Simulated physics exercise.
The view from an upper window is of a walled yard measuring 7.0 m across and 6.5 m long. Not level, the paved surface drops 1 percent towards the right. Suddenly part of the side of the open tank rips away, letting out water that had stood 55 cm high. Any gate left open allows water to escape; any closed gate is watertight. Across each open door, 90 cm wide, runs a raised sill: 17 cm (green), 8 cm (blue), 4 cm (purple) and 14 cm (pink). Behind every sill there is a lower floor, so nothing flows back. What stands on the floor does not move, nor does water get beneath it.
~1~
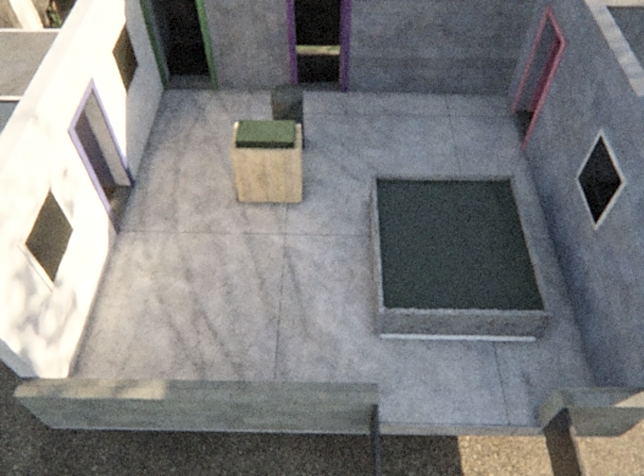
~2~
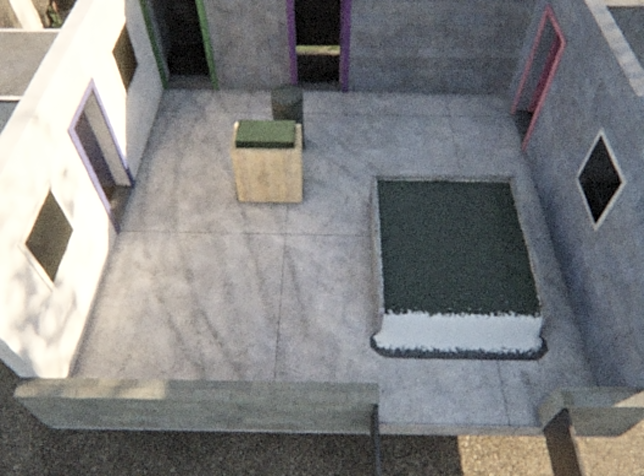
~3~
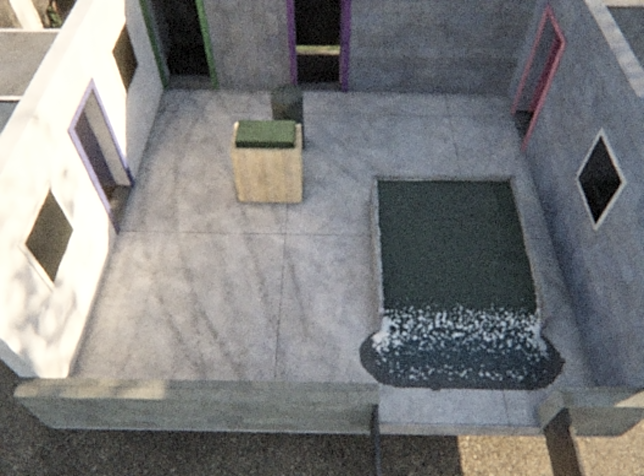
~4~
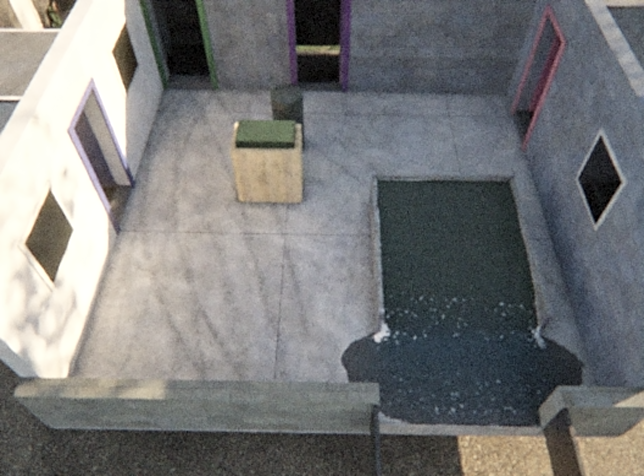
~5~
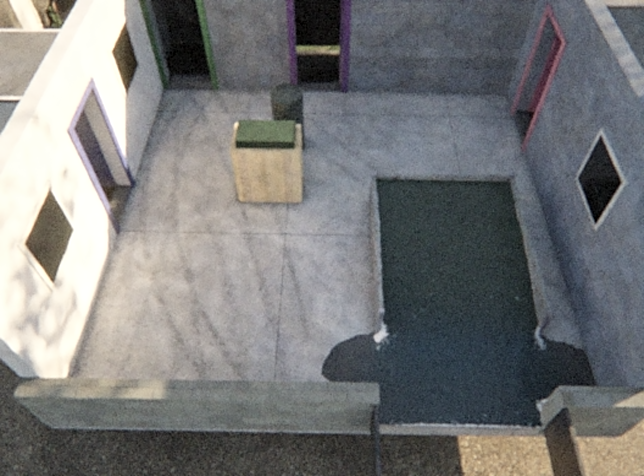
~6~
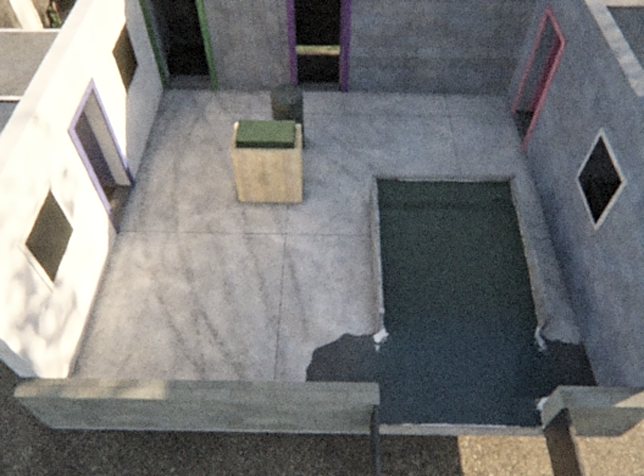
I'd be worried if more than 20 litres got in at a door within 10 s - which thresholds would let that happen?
Result: At the green door it looks set to land under the limit; at the blue door it looks set to land under the limit; at the purple door it looks set to land under the limit; at the pink door it looks set to land under the limit.
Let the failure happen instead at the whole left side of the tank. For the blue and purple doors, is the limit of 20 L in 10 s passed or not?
Short answer, against that limit: Blue overshoots, purple overshoots.
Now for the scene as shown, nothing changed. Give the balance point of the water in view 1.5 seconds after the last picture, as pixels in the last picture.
Around (451, 298).
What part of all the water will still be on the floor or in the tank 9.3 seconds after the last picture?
About 28 per cent.
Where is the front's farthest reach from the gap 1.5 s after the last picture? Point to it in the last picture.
Somewhere near pixel (149, 401).
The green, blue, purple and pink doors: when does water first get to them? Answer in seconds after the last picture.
Arrival: Green not within the 10 s, blue 5.0 s, purple 6.0 s, pink 2.8 s.
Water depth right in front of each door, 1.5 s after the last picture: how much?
Measured in centimetres, the green door gives 0, the blue door 0, the purple door 0 and the pink door 0.
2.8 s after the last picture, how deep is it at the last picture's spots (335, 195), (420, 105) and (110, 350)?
Reading - approx. 0 / 0 / 2 cm.
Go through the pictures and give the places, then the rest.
The open tank at (452, 241) is whole and still, 55 cm deep, in the first frame.
The front is at (374, 338), 1.2 m from the gap at (459, 326); 0.5 m2 of floor is under water; 55 cm left at the back of the open tank, in the second frame.
The front is at (553, 366), 1.3 m from the gap at (459, 328); 1.6 m2 of floor is under water; 55 cm left at the back of the open tank, in the third frame.
Water pours out at (458, 328) and has run 1.6 m, to a hidden place; typically 9 cm deep outside, 55 cm at the open tank's back, in the fourth frame.
The front is at a hidden place, 1.9 m from the gap at (458, 329); 3.6 m2 of floor is under water; 55 cm left at the back of the open tank, in the fifth frame.
Water pours out at (458, 329) and has run 2.2 m, to a hidden place; typically 10 cm deep outside, 55 cm at the open tank's back, in the sixth frame.
Then, 0.7 s after the last picture water covers 10 % of the floor and is deepest (36 cm) near (597, 410); green door not reached, blue door not reached, purple door not reached, pink door not reached.
Then, 1.5 s after the last picture water covers 15 % of the floor and is deepest (34 cm) near (597, 410); green door not reached, blue door not reached, purple door not reached, pink door not reached.
Then, 2.8 s after the last picture water covers 30 % of the floor and is deepest (20 cm) near (583, 410); green door not reached, blue door not reached, purple door not reached, pink door 2 cm at the sill, 0 L in.
Then, 5.3 s after the last picture water covers 35 % of the floor and is deepest (10 cm) near (583, 410); green door not reached, blue door 1 cm at the sill, 0 L in, purple door not reached, pink door 3 cm at the sill, 0 L in.
Then, 9.3 s after the last picture water covers 50 % of the floor and is deepest (6 cm) near (583, 410); green door not reached, blue door 1 cm at the sill, 0 L in, purple door 2 cm at the sill, 0 L in, pink door 4 cm at the sill, 0 L in.
